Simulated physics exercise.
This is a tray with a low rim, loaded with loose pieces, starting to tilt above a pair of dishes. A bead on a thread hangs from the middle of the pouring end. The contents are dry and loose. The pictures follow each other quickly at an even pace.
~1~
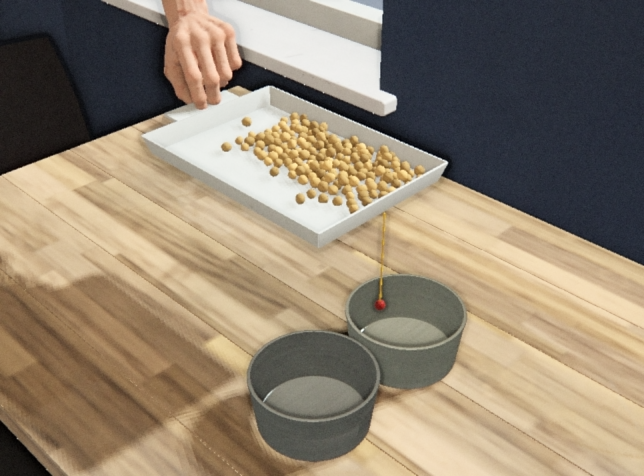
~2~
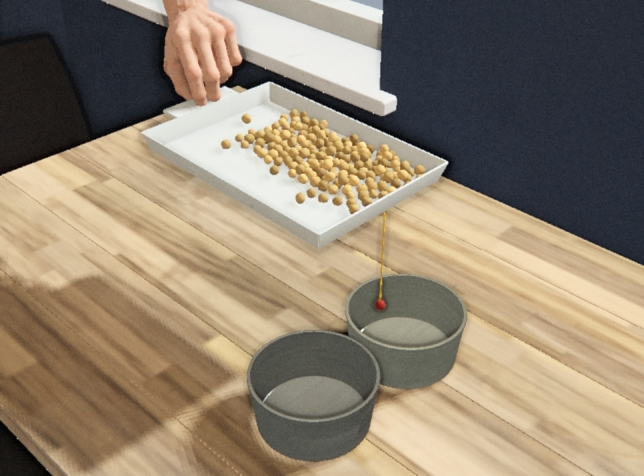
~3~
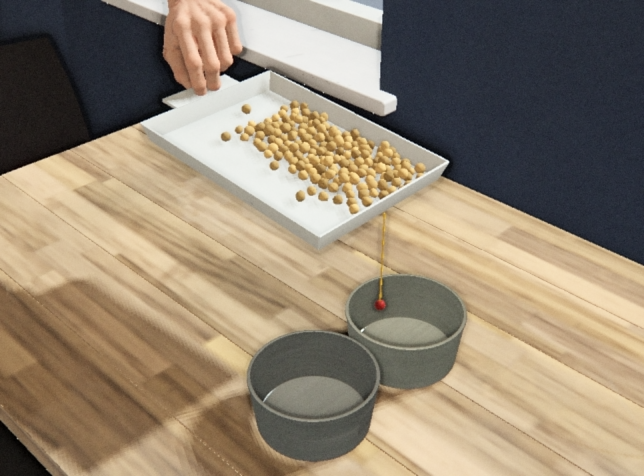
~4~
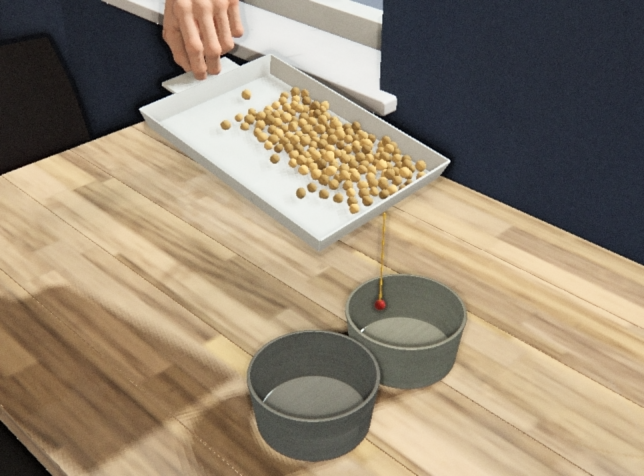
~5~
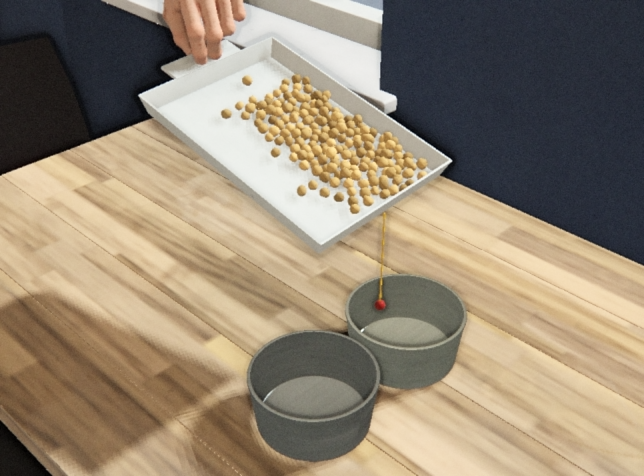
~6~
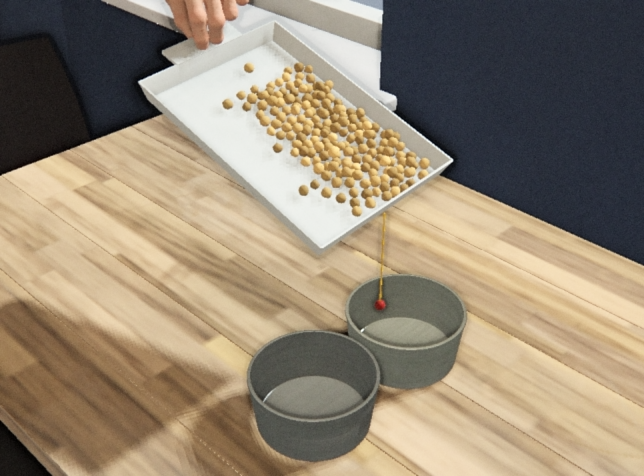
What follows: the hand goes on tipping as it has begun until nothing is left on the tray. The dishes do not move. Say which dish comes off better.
Fuller: The left-hand dish.
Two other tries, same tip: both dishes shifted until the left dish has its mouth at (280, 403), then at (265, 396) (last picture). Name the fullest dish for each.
At the first place right, at the second the right one.
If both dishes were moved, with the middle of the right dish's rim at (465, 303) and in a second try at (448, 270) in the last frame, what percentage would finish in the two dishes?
In turn 80 and 30 in a hundred.
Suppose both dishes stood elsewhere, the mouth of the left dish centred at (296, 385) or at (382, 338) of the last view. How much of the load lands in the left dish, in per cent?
About 50 and 50 per cent.
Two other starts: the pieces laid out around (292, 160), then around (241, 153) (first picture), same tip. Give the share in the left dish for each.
In turn 60 and 70 in a hundred.
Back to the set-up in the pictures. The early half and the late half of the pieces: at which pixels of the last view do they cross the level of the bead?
At about (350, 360), then at (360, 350).
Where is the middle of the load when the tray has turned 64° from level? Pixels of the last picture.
At about (358, 195).
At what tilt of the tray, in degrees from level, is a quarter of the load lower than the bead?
At about 90°.
Soon, tray tipped steeply; nearly all on the tray; a stray few in the left dish; a small part in the air.
A while on, tray tipped past a quarter turn; a small part on the tray; about half in the left dish; a small part in the right dish; about a quarter outside both; about a quarter in the air.
Towards the end, tray tipped past a quarter turn; about two thirds in the left dish; a small part in the right dish; about a quarter outside both.
Finally, tray tipped past a quarter turn; about two thirds in the left dish; a small part in the right dish; about a quarter outside both.
